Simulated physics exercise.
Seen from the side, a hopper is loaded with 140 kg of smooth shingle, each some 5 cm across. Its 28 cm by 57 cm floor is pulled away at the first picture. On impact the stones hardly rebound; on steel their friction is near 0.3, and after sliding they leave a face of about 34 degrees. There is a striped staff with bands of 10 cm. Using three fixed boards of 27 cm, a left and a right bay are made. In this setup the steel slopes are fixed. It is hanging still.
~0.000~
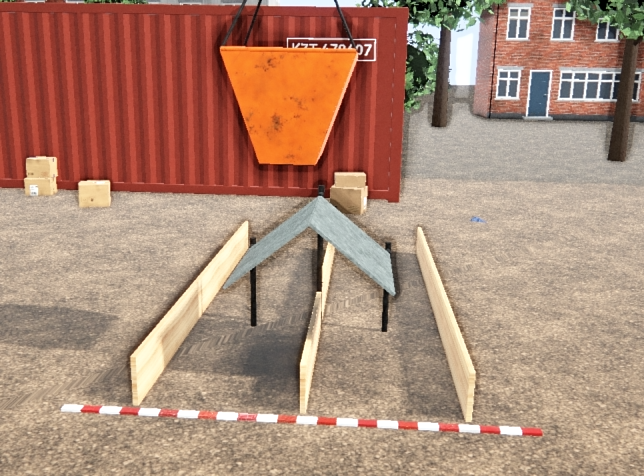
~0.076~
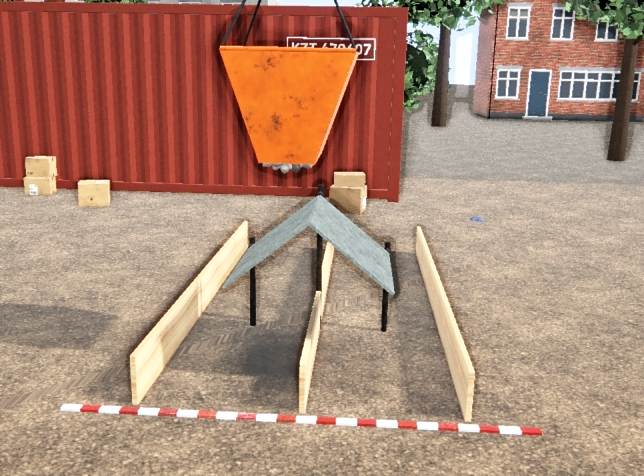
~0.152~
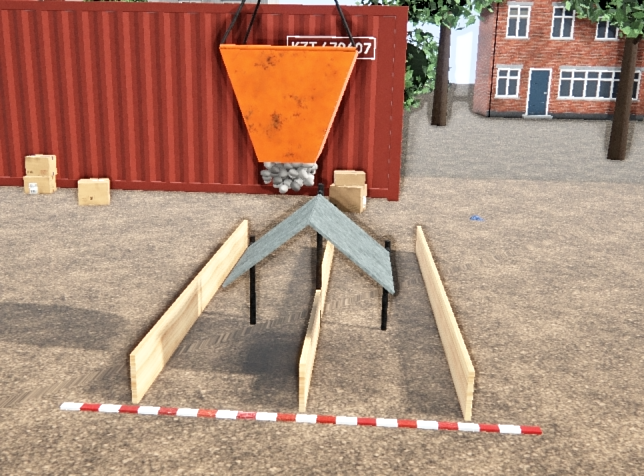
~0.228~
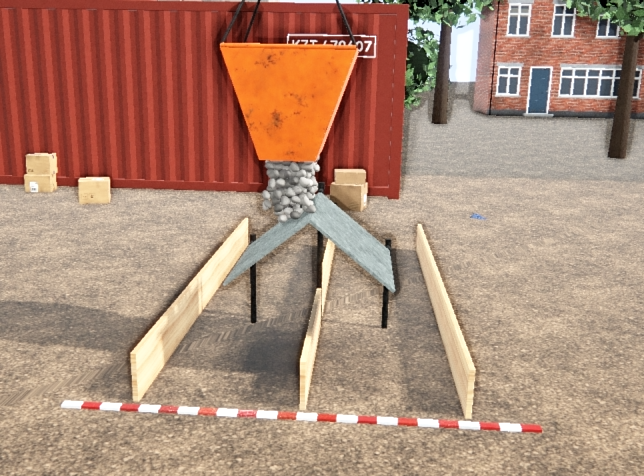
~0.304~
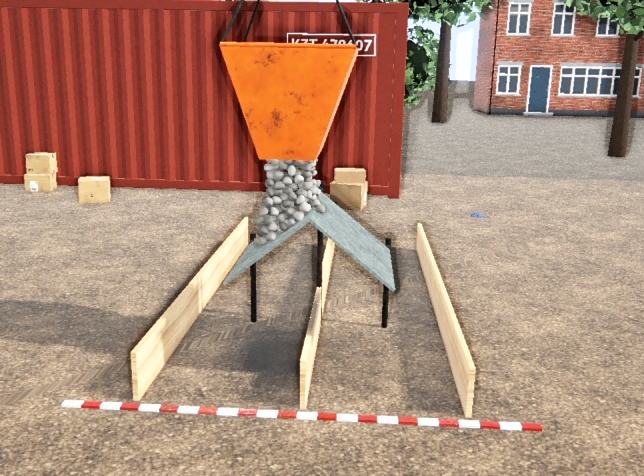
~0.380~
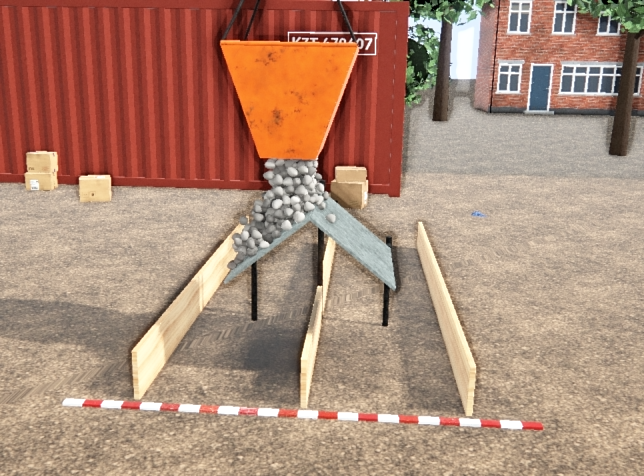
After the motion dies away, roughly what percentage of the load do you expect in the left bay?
I would expect roughly 92 per cent in the left bay.
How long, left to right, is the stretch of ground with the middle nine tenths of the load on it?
Horizontal spread approx 70 cm.
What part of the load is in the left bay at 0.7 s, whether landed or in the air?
By then, 55 %.
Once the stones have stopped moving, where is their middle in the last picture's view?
I'd point to somewhere near (202, 343).
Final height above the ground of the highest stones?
Some 26 cm up.
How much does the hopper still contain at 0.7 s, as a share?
About 0 % remains inside.
After 0.7 s, 0 % in the hopper, 46 % on the steel, 0 % falling or lying left of the bays, 53 % falling or lying in the left bay, 0 % falling or lying in the right bay; the stones farthest right are at (391, 263).
After 1.1 s, 0 % in the hopper, 2 % on the steel, 4 % falling or lying left of the bays, 90 % falling or lying in the left bay, 4 % falling or lying in the right bay; the stones farthest right are at (445, 345).
After 1.7 s, 0 % in the hopper, 4 % falling or lying left of the bays, 92 % falling or lying in the left bay, 4 % falling or lying in the right bay; the stones farthest right are at (446, 355).
After 2.6 s, 0 % in the hopper, 4 % falling or lying left of the bays, 92 % falling or lying in the left bay, 4 % falling or lying in the right bay; the stones farthest right are at (446, 355).
After 4.5 s, 0 % in the hopper, 4 % left of the bays, 92 % in the left bay, 4 % in the right bay; the stones farthest right are at (446, 355).
